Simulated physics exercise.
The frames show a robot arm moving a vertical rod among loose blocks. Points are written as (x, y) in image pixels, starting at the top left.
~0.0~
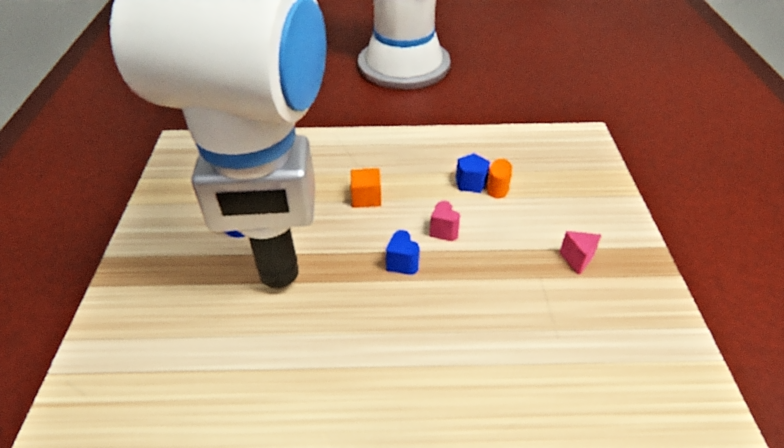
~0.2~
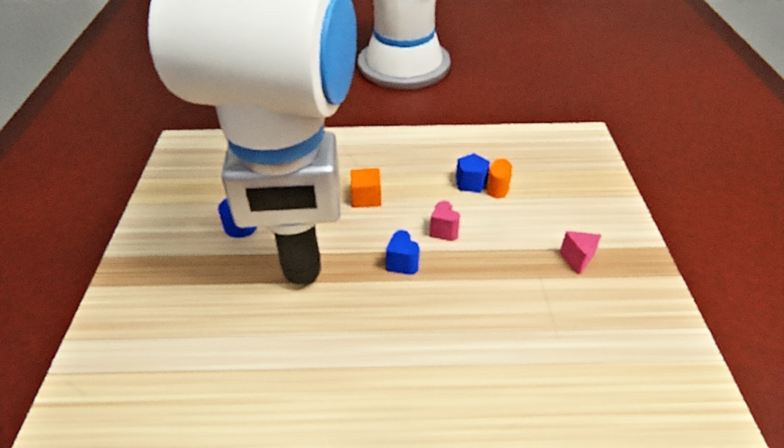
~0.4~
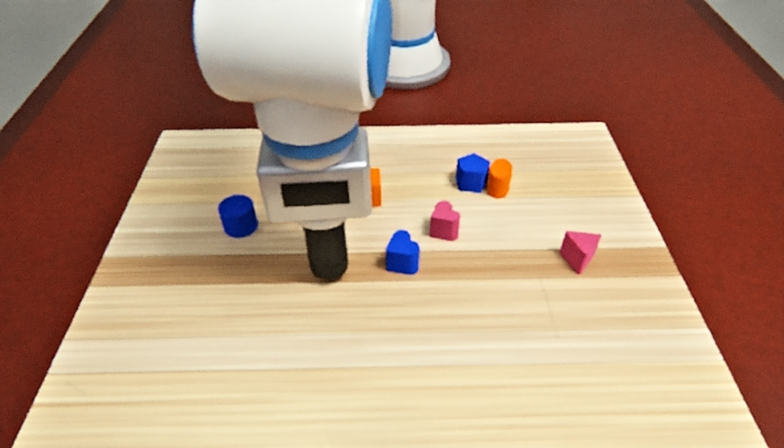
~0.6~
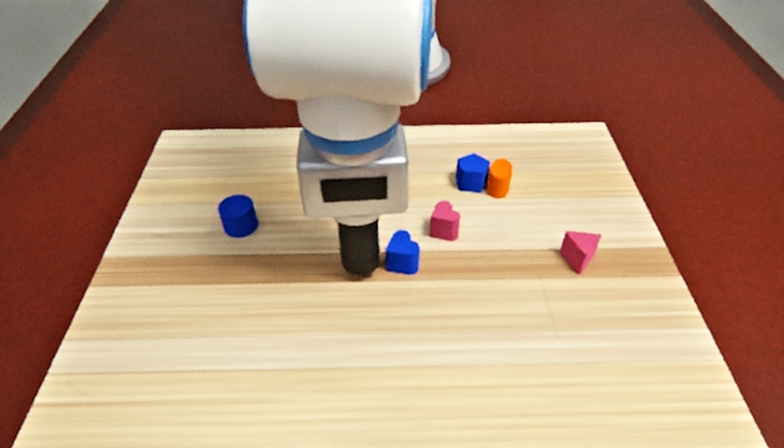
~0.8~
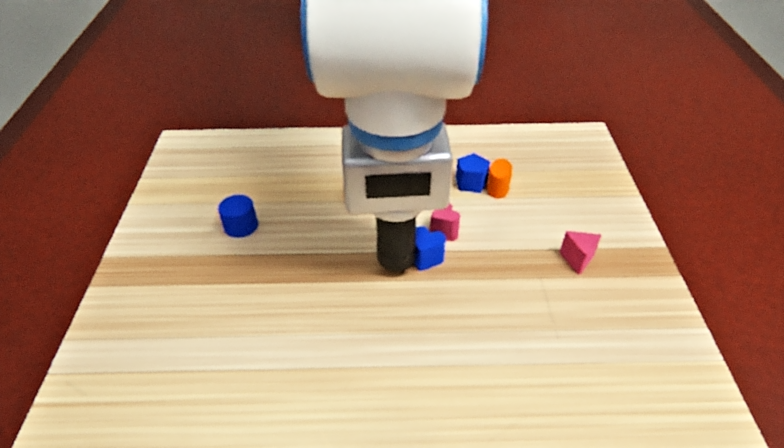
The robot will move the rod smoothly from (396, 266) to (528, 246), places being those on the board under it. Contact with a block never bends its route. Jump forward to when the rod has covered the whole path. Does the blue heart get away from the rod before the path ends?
Answer: No.
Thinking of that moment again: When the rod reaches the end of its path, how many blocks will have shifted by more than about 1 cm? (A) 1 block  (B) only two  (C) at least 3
A (1 block)
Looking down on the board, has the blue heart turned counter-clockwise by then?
Yes, that is what happens.
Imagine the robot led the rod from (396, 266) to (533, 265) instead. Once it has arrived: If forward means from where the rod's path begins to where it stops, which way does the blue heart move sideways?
It shifts leftward.
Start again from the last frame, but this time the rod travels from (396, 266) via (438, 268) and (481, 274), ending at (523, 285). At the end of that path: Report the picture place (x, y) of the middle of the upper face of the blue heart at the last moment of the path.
It sits at (481, 228).
The first path, step by step. One third of the way, rod at (442, 251); blue heart at (473, 229).
Two thirds of the way, rod at (487, 245); blue heart at (517, 222), turned 15° anticlockwise.
At the end, rod at (530, 239); blue heart at (558, 214), turned 20° anticlockwise; pink heart unmoved.
